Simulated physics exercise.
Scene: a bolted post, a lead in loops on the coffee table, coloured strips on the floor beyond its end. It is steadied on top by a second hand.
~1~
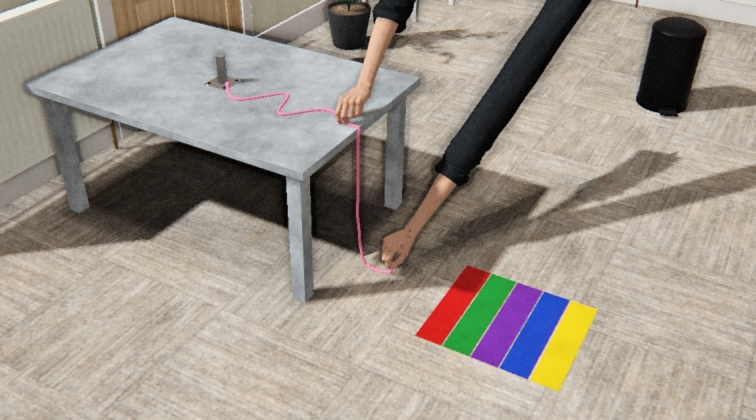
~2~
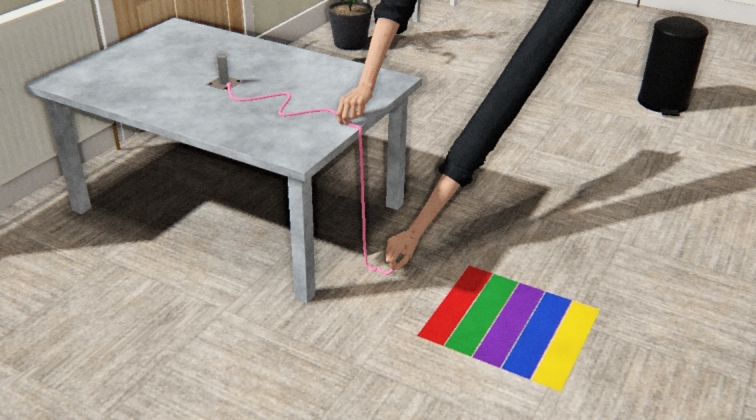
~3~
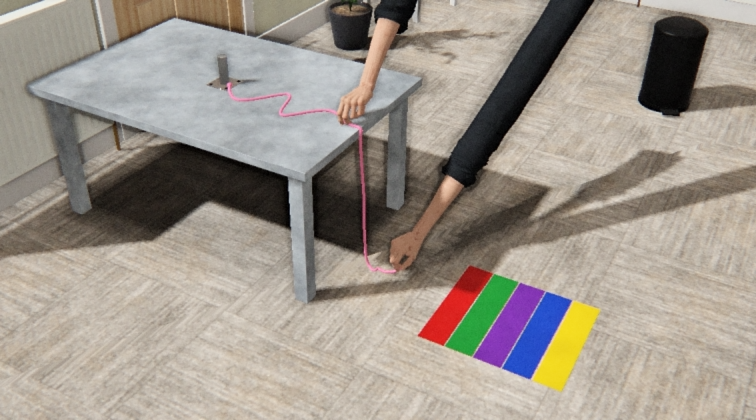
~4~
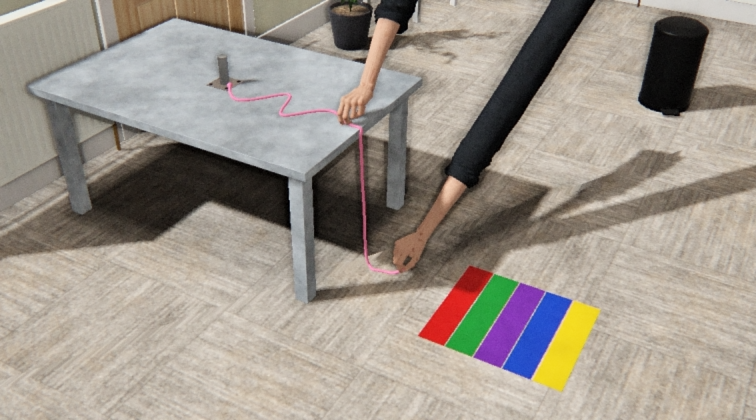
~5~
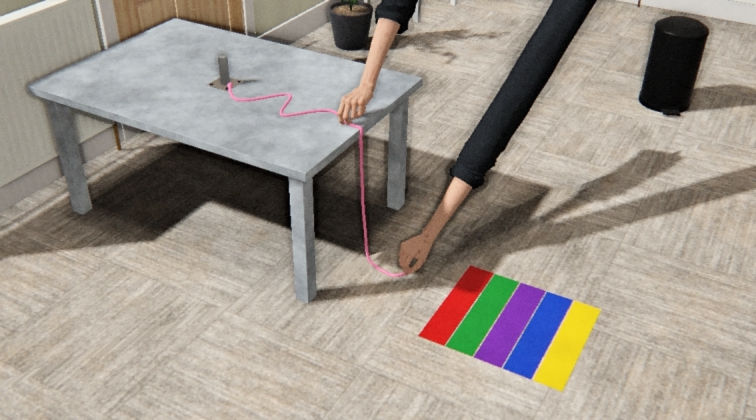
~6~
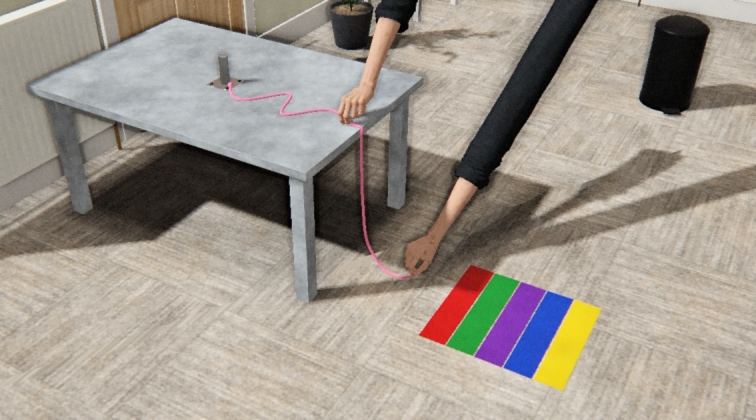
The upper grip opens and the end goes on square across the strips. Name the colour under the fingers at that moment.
Yellow.
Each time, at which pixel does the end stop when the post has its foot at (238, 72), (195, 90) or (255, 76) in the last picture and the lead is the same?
About (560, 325), (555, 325) and (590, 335).
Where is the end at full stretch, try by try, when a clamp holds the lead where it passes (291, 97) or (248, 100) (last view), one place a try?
Per try (px, approx.): (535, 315); (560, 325).
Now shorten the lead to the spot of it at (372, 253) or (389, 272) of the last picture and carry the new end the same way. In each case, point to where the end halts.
(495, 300) and (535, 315).
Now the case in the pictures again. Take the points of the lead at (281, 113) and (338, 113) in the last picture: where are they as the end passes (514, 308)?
The first one ends up at (334, 119) and the second one at (370, 157).
Early on, end near (514, 308); over purple.
Midway, end near (552, 322); over blue.
At the end of the slack, end near (575, 330); over yellow. The end stops over the yellow strip.
